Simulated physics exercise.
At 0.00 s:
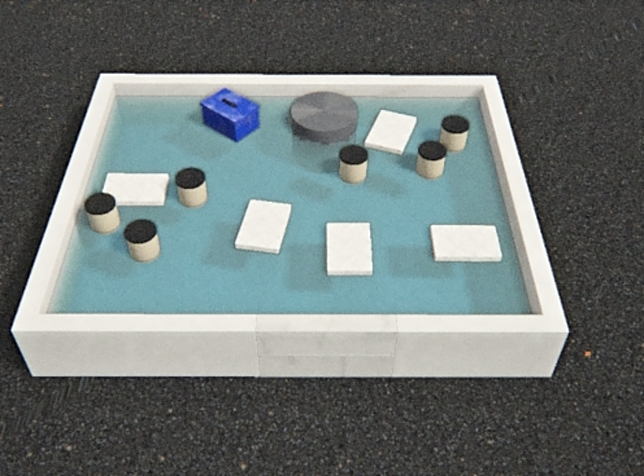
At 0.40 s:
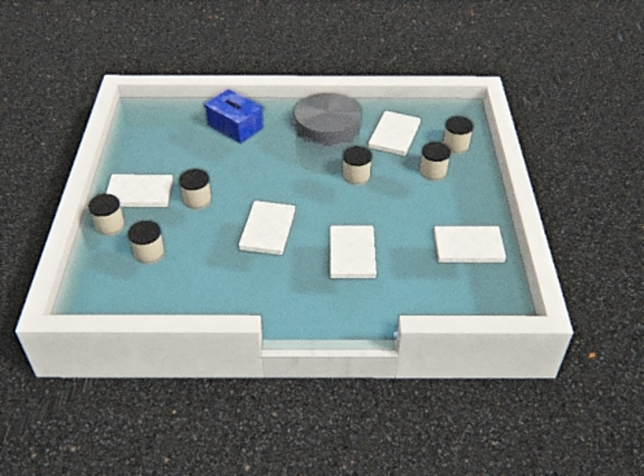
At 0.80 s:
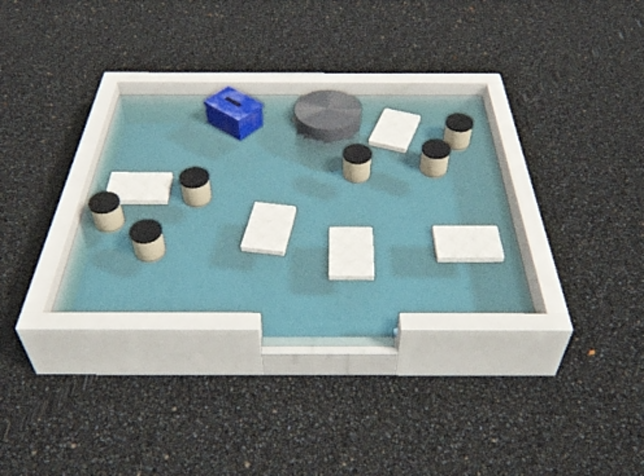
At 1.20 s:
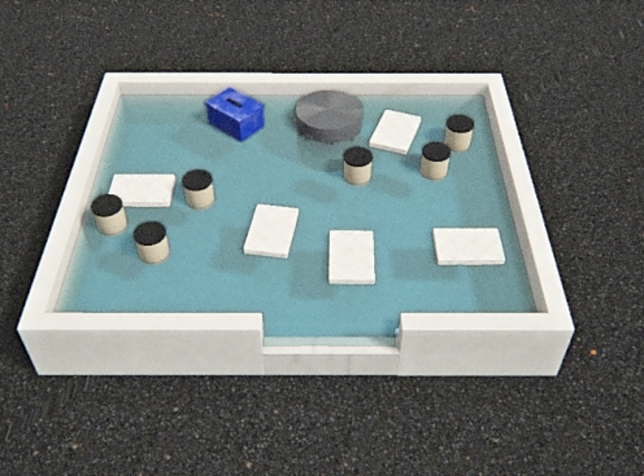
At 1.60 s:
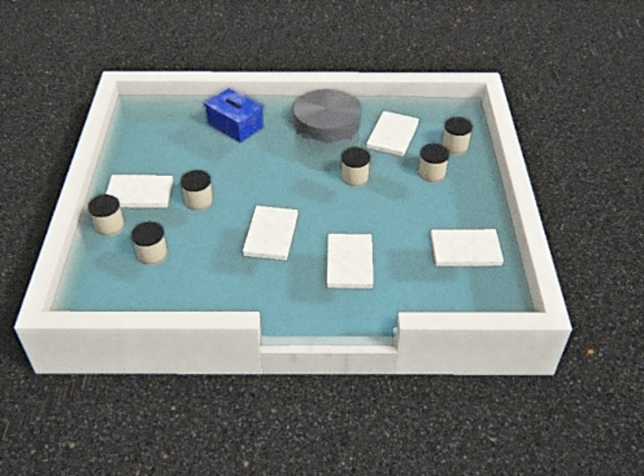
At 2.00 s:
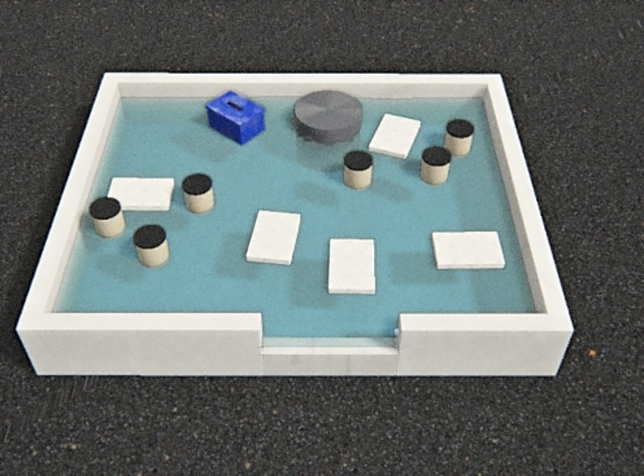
A section of the pool's front wall dropped away, leaving a gap, and then the white floats and black-topped tubs drifted very slightly toward the front while the grey disc stayed put.
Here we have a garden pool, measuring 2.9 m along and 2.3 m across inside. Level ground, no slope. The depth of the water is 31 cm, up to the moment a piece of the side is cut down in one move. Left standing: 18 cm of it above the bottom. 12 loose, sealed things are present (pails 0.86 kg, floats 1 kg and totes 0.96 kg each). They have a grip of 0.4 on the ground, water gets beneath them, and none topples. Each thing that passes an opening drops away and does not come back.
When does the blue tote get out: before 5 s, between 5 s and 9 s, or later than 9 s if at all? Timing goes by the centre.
It is missing at neither time.
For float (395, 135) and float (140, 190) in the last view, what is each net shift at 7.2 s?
Respectively, 10 cm and 10 cm.
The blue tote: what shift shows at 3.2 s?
5 cm or so by then.
After 3.2 s the blue tote is near (236, 108), 0.0 m from its start, afloat; 0 of 12 are out; 12 afloat.
After 7.2 s the blue tote is near (237, 115), 0.1 m from its start, afloat; 0 of 12 are out; 12 afloat.
After 12.0 s the blue tote is near (239, 118), 0.1 m from its start, afloat; 0 of 12 are out; 12 afloat.
After 16.0 s the blue tote is near (240, 122), 0.1 m from its start, afloat; 0 of 12 are out; 12 afloat.
